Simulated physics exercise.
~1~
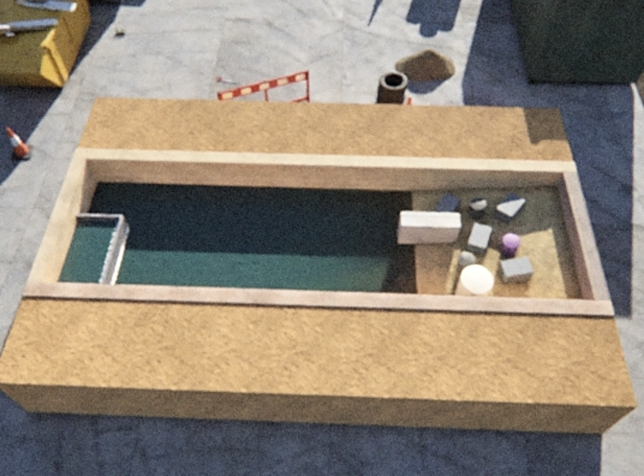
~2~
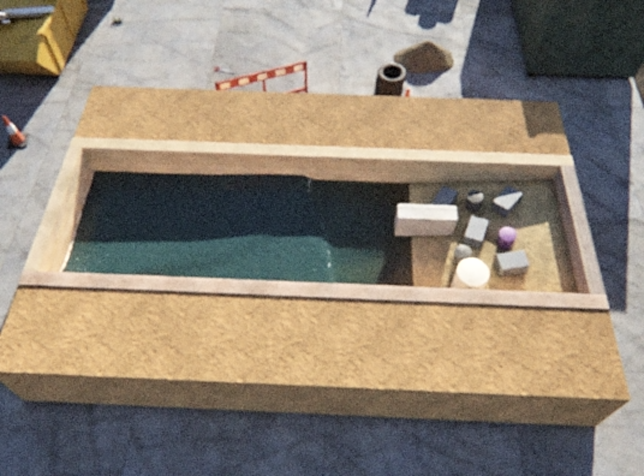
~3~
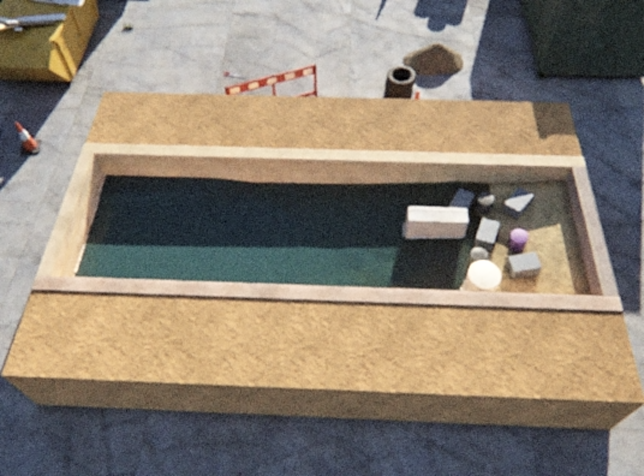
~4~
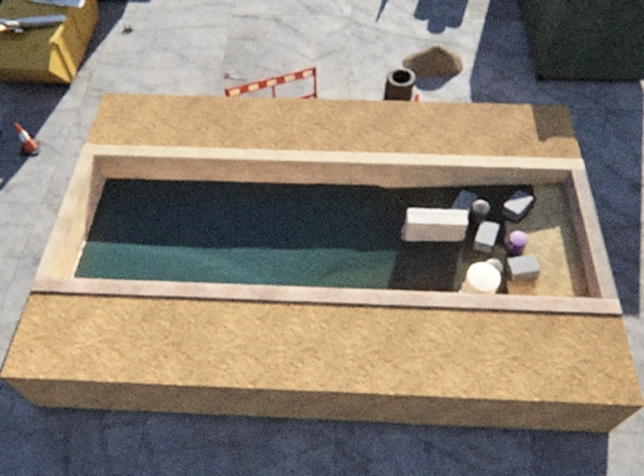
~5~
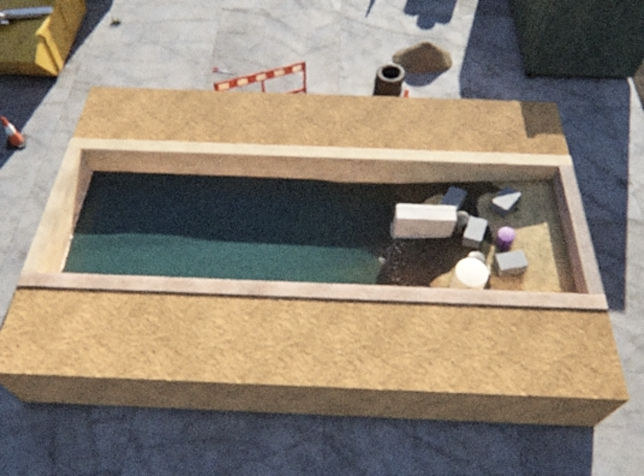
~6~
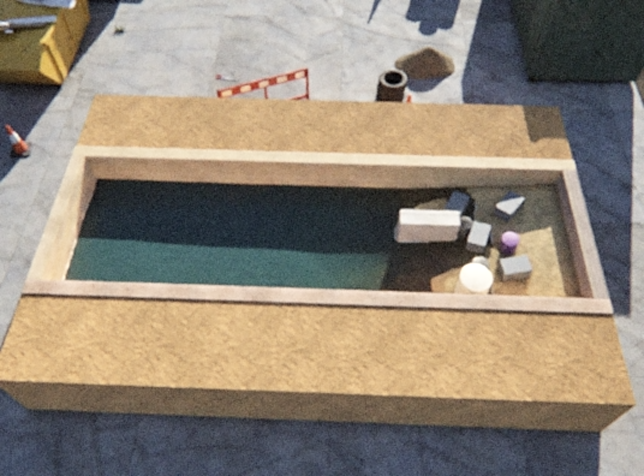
Dark water surging from a long trough onto a sandy slope, nudging scattered grey blocks while the purple pail stays put.
